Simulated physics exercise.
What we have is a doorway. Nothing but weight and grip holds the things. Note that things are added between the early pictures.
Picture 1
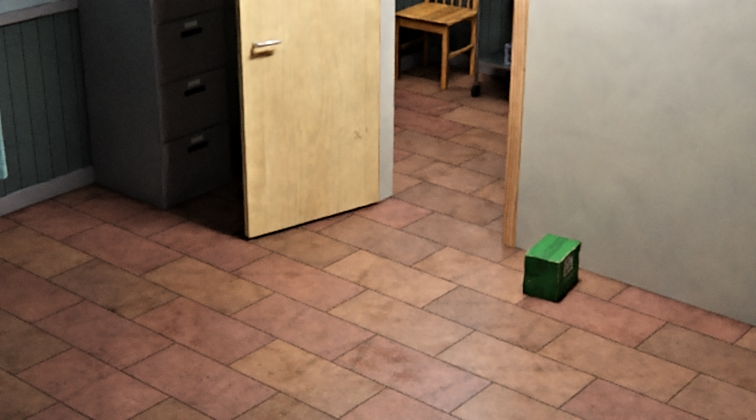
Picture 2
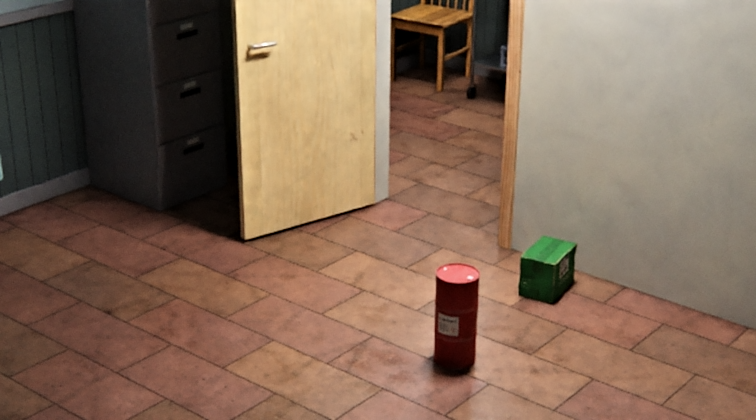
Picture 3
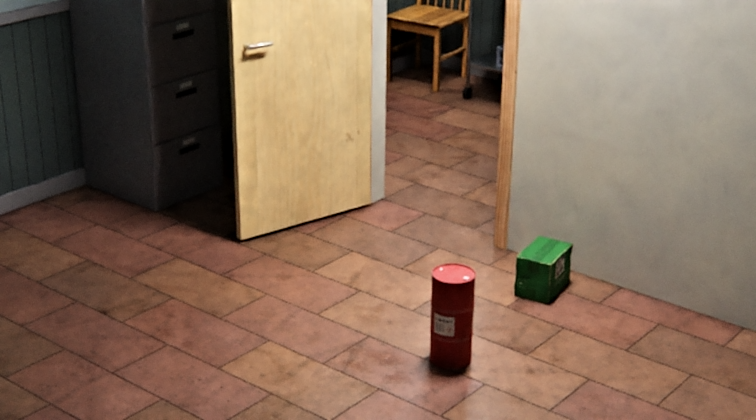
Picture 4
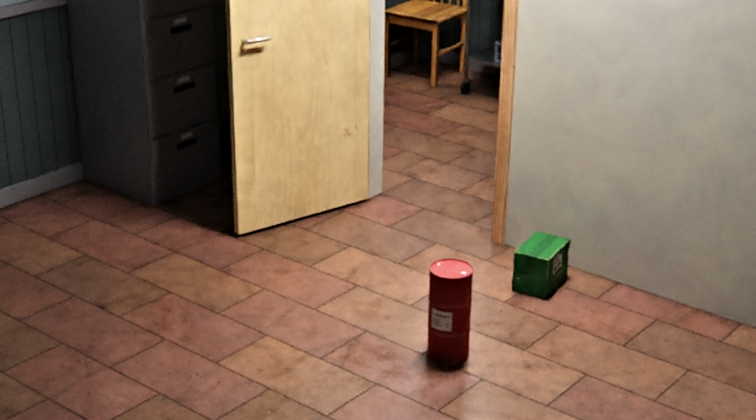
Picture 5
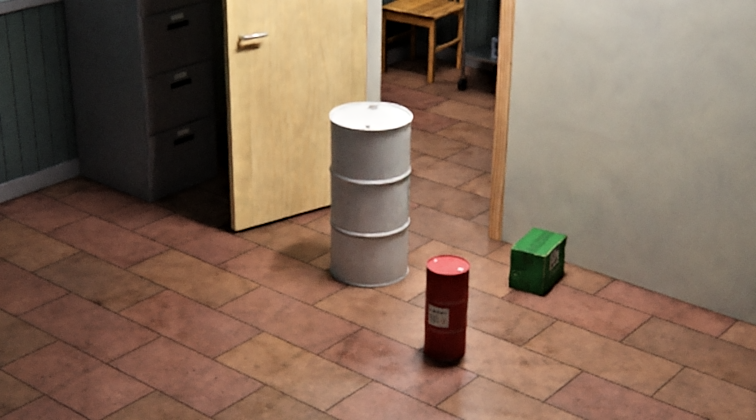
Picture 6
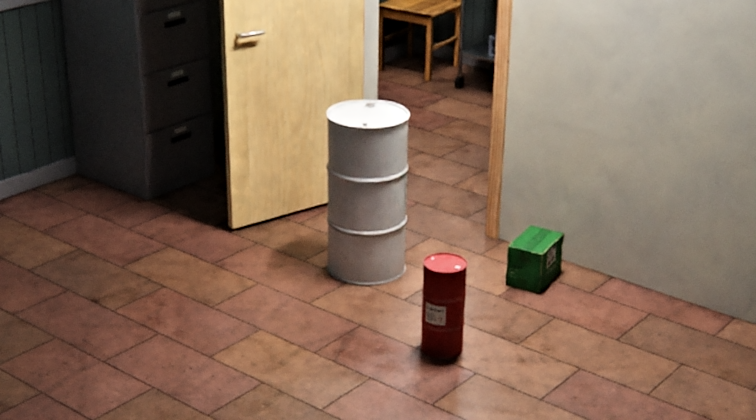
A red canister appears on the tiled floor in front of a green parcel, beside a doorway whose wide-open door stays still. Next, a white drum appears behind and to the left of the canister, and all three objects then stand motionless while the view shifts very slightly.
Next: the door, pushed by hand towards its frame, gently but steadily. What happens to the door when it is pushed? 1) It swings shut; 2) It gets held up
It gets held up.
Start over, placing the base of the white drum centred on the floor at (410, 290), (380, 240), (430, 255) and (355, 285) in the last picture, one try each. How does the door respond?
Try one: The door swings to; try two: It gets held up; try three: It gets held up; try four: It swings to.
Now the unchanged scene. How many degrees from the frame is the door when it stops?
Around 60 degrees.
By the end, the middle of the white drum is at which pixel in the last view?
It ends up near (373, 193).
Then, 0.40 s past the last view, door 92° open.
Then, 0.60 s past the last view, door 77° open.
Then, 0.70 s past the last view, door 69° open.
Then, 0.90 s past the last view, door 60° open; white drum displaced a little near (372, 193).
Finally, door 59° open; all 3 still in place. Final places as the last picture's camera would see them, white drum near (374, 193).
